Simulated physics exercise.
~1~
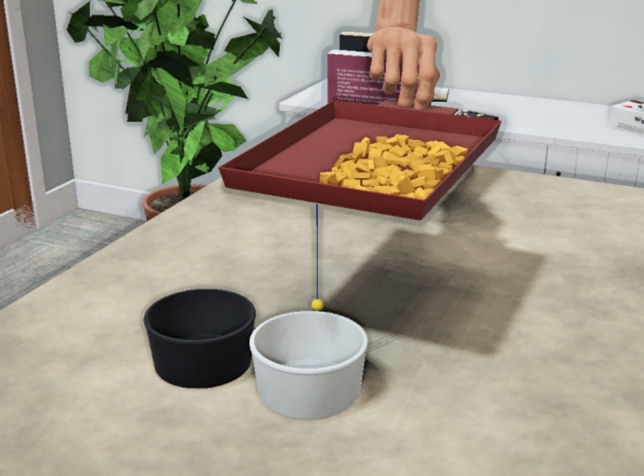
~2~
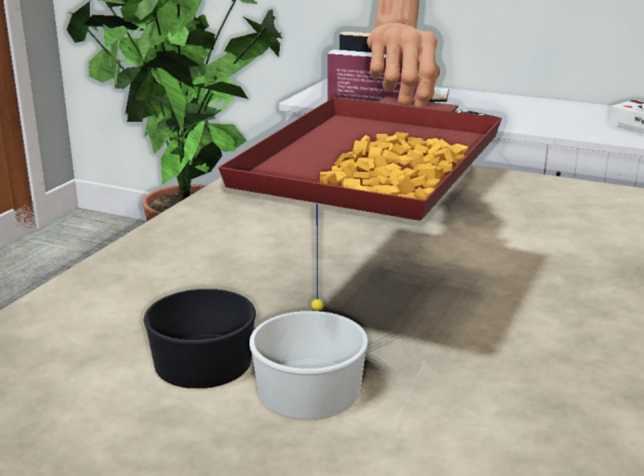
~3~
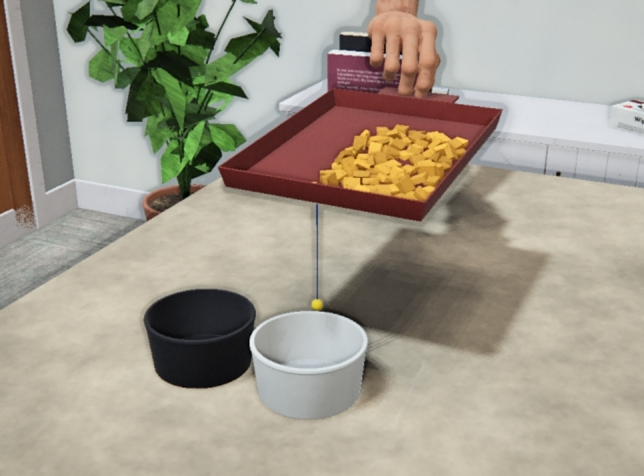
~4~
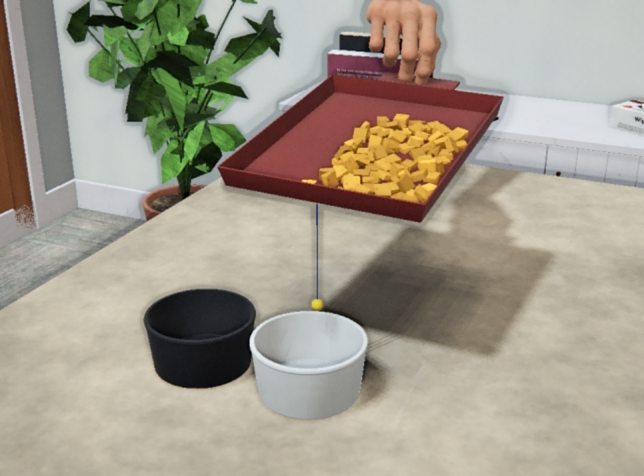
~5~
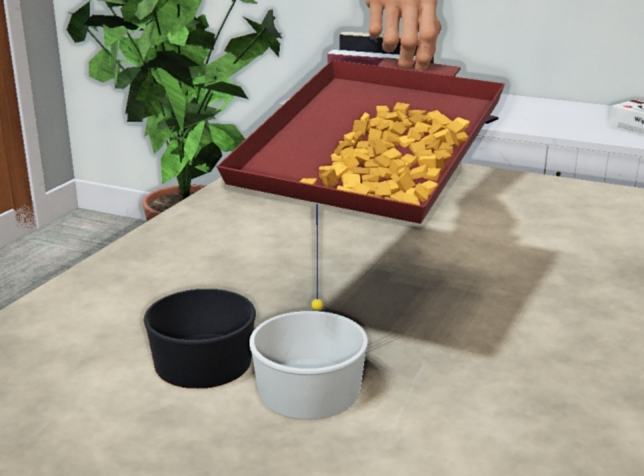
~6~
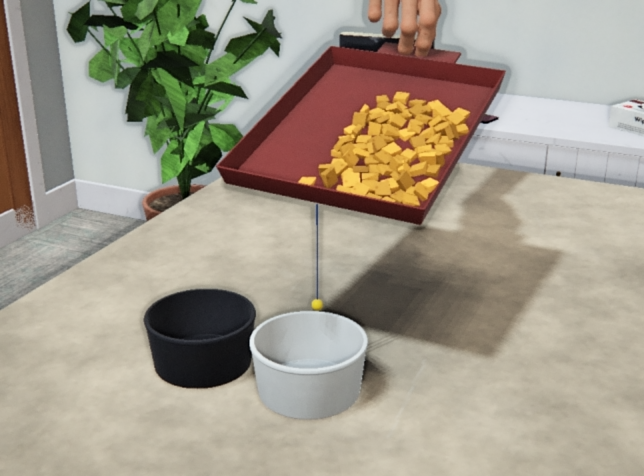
A hand held a red tray of small yellow crackers above a black dish and a white one, then gradually raised the back of the tray, tilting it toward the front while the dishes stayed still.
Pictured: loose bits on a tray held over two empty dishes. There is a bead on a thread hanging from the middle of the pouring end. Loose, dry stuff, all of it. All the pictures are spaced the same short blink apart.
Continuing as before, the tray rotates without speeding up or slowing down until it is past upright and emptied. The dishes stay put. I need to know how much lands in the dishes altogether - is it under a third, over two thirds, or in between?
In the end the catch comes to one third up to two thirds of the load.
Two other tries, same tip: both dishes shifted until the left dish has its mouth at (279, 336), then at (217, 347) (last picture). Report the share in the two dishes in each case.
Trial 1 about 90 %, trial 2 about 50 %.
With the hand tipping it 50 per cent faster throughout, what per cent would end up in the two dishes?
Estimate: Some 40%.
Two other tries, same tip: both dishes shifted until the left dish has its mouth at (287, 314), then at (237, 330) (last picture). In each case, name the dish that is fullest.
The first time round it's the one placed on the right, and the next time it's the one placed on the right.
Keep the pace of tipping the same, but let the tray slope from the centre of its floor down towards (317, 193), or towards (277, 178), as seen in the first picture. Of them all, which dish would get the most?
So, first the one on the right side, and second the one on the left side.
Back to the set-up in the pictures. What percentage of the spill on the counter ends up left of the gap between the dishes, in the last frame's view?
It amounts to some 10 percent.
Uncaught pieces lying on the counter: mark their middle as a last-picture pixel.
The centre sits near (390, 428).
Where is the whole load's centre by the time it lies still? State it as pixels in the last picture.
(341, 404).
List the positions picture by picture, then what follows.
Corners of the pouring end at (225, 166) and (422, 198), level; middle of the load at (392, 171), small crackers; left dish at (172, 359); right dish at (284, 388); bead on its thread at (317, 305), in the first frame.
Corners of the pouring end at (225, 166) and (422, 198), level; middle of the load at (392, 170), in the second frame.
Corners of the pouring end at (225, 166) and (421, 199), tipped barely, lowest at the right corner; middle of the load at (392, 166), in the third frame.
Corners of the pouring end at (224, 165) and (421, 201), tipped a little, lowest at the right corner; middle of the load at (392, 161), in the fourth frame.
Corners of the pouring end at (224, 165) and (421, 203), tipped a little, lowest at the right corner; middle of the load at (392, 156), in the fifth frame.
Corners of the pouring end at (223, 165) and (421, 205), tipped a little, lowest at the right corner; middle of the load at (392, 151); left dish at (172, 359); right dish at (284, 388), in the sixth frame.
Soon after the last picture, tray tipped steeply; all on the tray.
A little later, tray tipped past a quarter turn; about half on the tray; a small part in the right dish; about a third outside both; a small part in the air.
Later still, tray tipped past a quarter turn; about half in the right dish; about half outside both.
At rest, tray tipped past a quarter turn; about half in the right dish; none in the left dish; about half outside both.
